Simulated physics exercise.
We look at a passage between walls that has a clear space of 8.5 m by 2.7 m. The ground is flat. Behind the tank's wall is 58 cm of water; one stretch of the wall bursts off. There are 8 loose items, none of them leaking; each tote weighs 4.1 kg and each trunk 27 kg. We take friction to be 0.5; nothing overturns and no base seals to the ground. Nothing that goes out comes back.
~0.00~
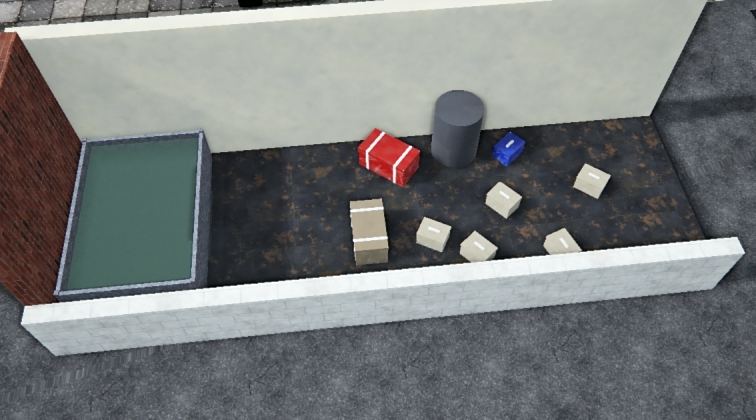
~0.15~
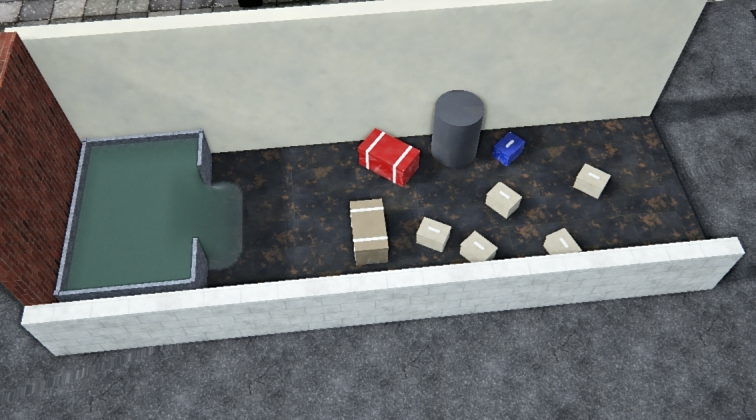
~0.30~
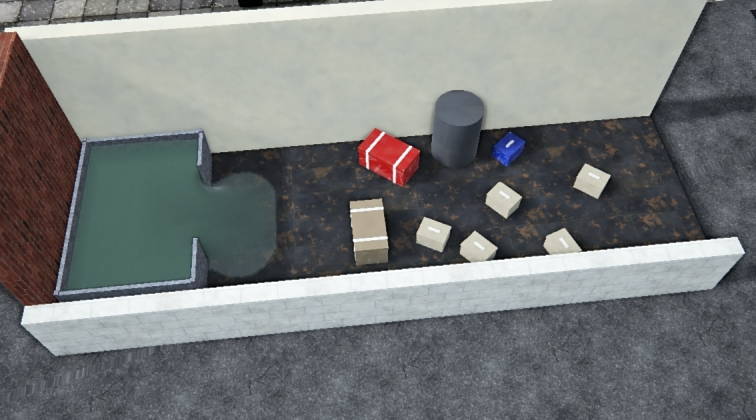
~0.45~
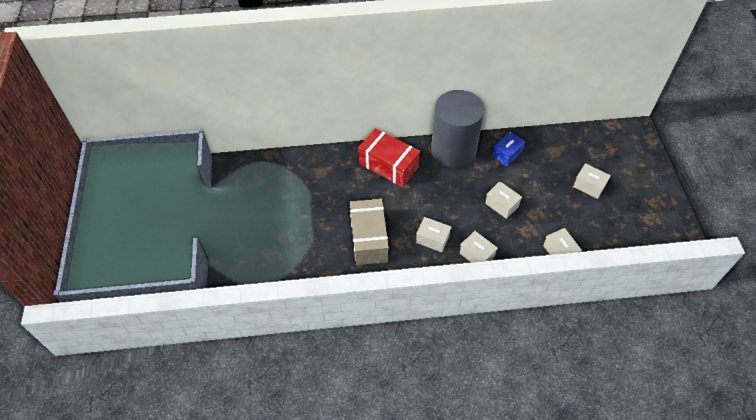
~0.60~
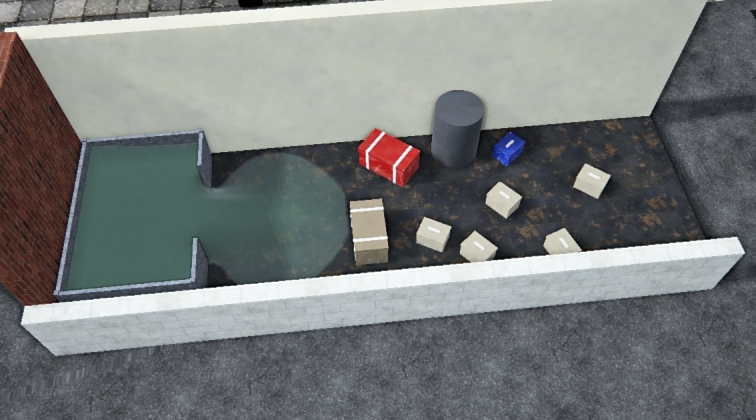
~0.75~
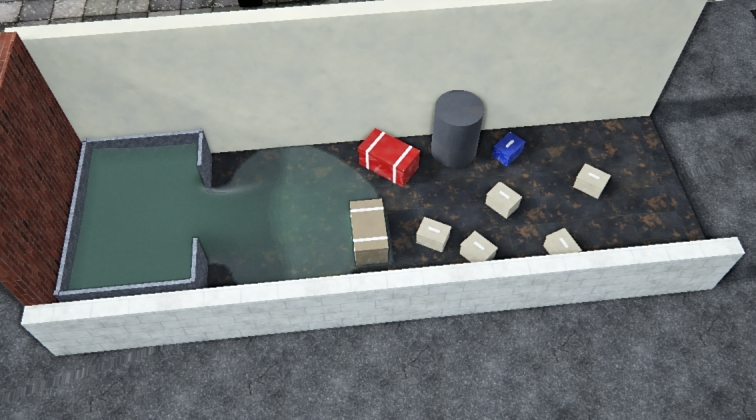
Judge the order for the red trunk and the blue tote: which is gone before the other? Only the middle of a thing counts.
The one gone first is the red one.
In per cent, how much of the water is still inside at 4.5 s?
Around 84 % of the water.
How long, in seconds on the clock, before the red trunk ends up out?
At roughly 5.5 seconds.
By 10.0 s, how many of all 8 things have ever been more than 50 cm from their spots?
I get 8.
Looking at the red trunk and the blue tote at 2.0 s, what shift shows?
30 and 0 cm or so by then.
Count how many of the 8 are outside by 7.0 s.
Tally so far: 7.
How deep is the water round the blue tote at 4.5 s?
Near 1 cm deep.
After 2.0 s the red trunk is near (407, 137), 0.3 m from its start, afloat; the blue tote is near (510, 144), 0.0 m from its start, aground; 0 of 8 are out; 1 afloat.
After 4.5 s the red trunk is near (587, 213), 2.9 m from its start, afloat; the blue tote is near (514, 137), 0.2 m from its start, aground; 6 of 8 are out; 1 afloat.
After 7.0 s the red trunk has gone out (at 5.7 s); the blue tote is near (514, 137), 0.2 m from its start, aground; 7 of 8 are out; 0 afloat.
After 10.0 s the red trunk has gone out (at 5.7 s); the blue tote is near (537, 129), 0.5 m from its start, afloat; 7 of 8 are out; 1 afloat.
